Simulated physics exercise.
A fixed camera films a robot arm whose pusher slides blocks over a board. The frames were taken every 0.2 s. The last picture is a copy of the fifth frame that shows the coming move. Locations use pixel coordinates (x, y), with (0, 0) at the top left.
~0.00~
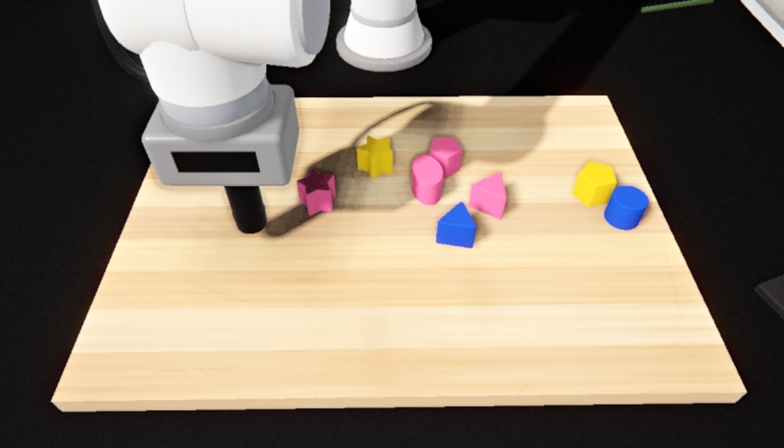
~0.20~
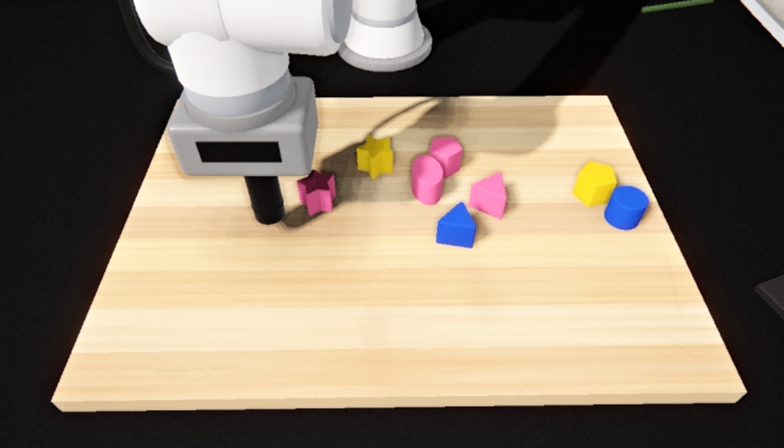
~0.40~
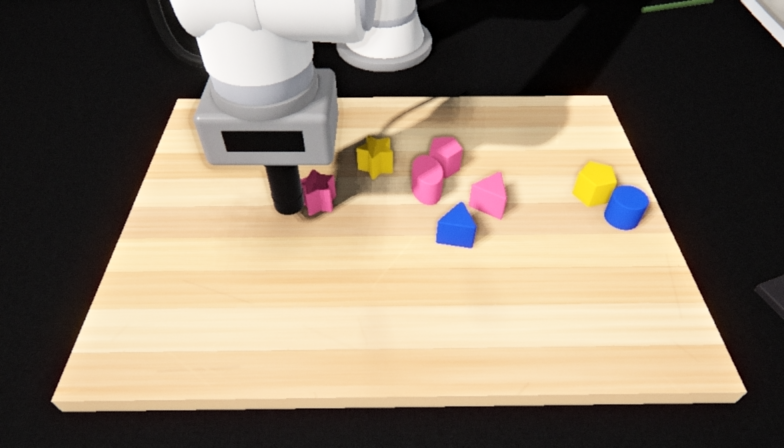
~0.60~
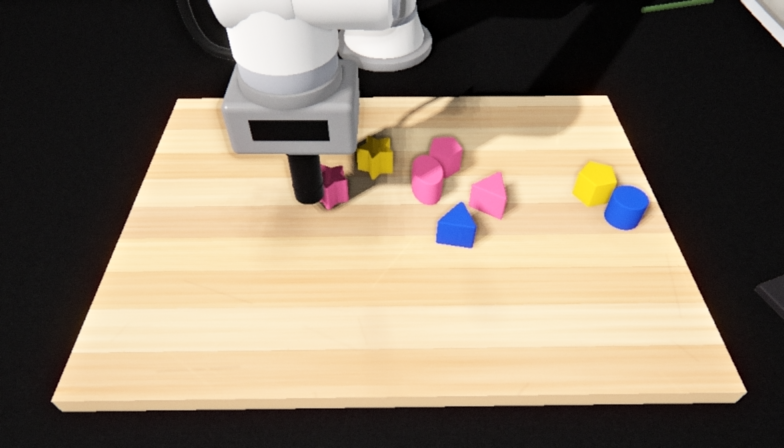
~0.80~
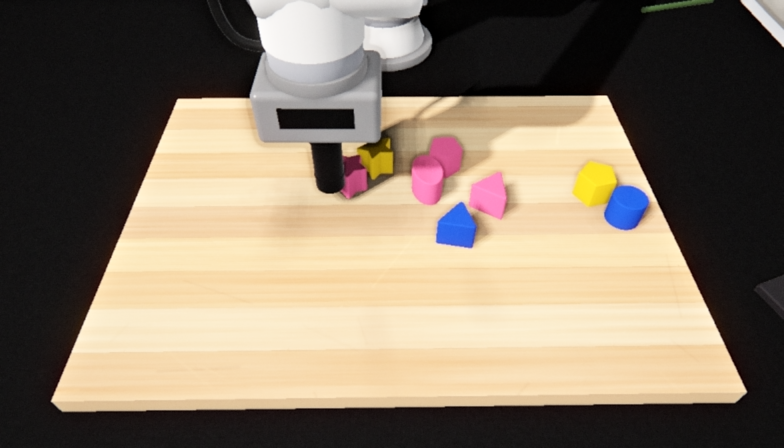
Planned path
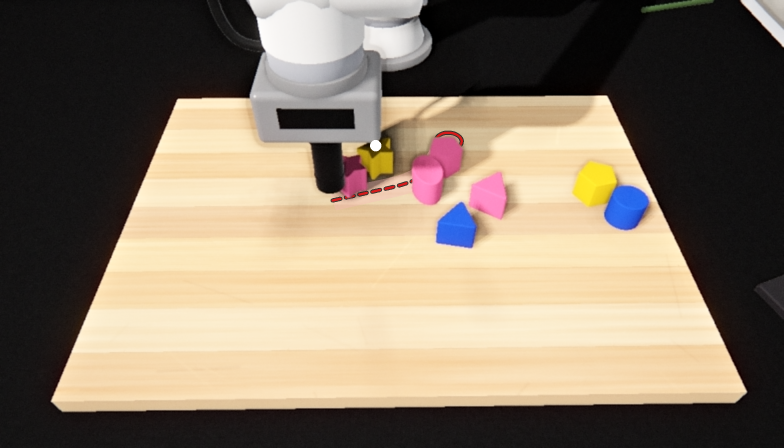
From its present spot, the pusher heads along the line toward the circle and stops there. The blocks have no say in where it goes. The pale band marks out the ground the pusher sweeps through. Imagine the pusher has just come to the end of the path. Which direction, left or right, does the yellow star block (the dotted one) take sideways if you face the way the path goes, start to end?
The shift is to the left of that direction.
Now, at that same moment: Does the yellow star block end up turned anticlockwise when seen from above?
Yes, I think so.
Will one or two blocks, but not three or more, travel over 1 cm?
My answer is no.
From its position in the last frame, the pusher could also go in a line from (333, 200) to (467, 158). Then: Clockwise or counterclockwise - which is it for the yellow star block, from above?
My prediction: CCW.
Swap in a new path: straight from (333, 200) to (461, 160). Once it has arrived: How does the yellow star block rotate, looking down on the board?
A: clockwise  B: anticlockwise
I choose B.
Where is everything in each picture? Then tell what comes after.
In the first picture, tip of the pusher (253, 224), middles of tops, pink star block (316, 181), yellow star block (376, 146), pink oval block (428, 169), pink pentagonal block (446, 146).
In the second picture, pusher (270, 215), nothing pushed.
In the third picture, pusher (290, 206), nothing pushed.
In the fourth picture, pusher (310, 196), pink star block (329, 174).
In the fifth picture, pusher (331, 185), pink star block (348, 164), yellow star block (376, 146), pink oval block (428, 169), pink pentagonal block (446, 146).
The line goes from (333, 200) over (385, 189) and (429, 171) to (449, 141); the dot is on the yellow star block.
What follows on the original path. One third of the way, pusher (386, 173); pink star block (381, 149), turned 45° anticlockwise; yellow star block (387, 131), turned 25° anticlockwise.
Two thirds of the way, pusher (431, 155); pink star block (391, 148), turned 85° anticlockwise; yellow star block (386, 128), turned 30° anticlockwise; pink oval block (445, 169), turned 35° clockwise; pink pentagonal block (458, 139).
At the end, pusher (451, 125); pink star block (391, 148), turned 85° anticlockwise; yellow star block (386, 128), turned 30° anticlockwise; pink oval block (445, 169), turned 35° clockwise; pink pentagonal block (476, 127), turned 80° clockwise.
